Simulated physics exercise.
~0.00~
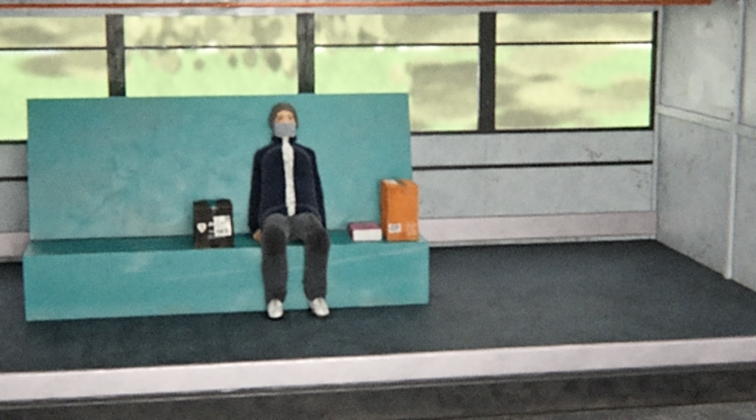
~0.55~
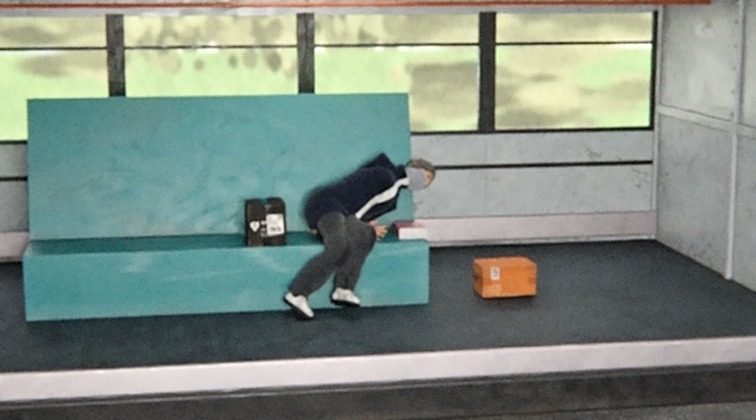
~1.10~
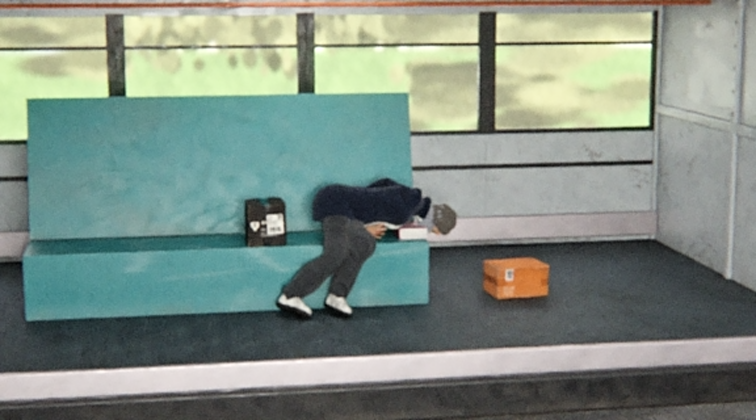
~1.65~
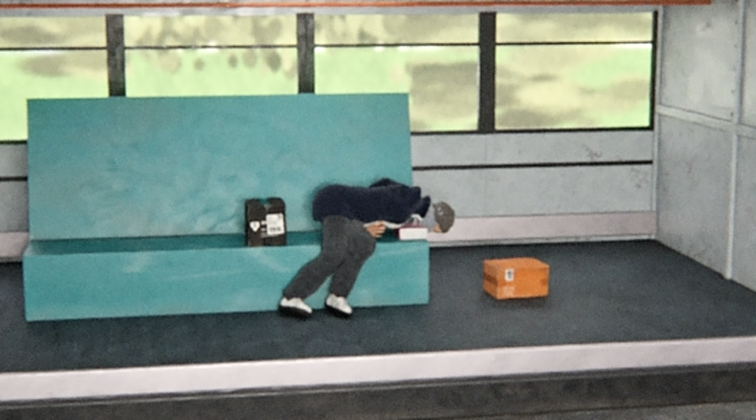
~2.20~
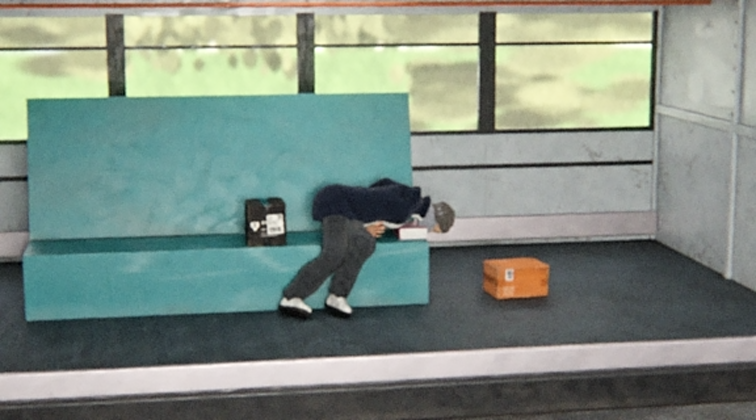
We see a masked passenger sitting on a teal bench between a black bag and an orange pack, then toppling sideways to the right as the bags slide; the orange pack lands on the floor, while the passenger stays slumped beside a pink folder and black bag still on the seat.
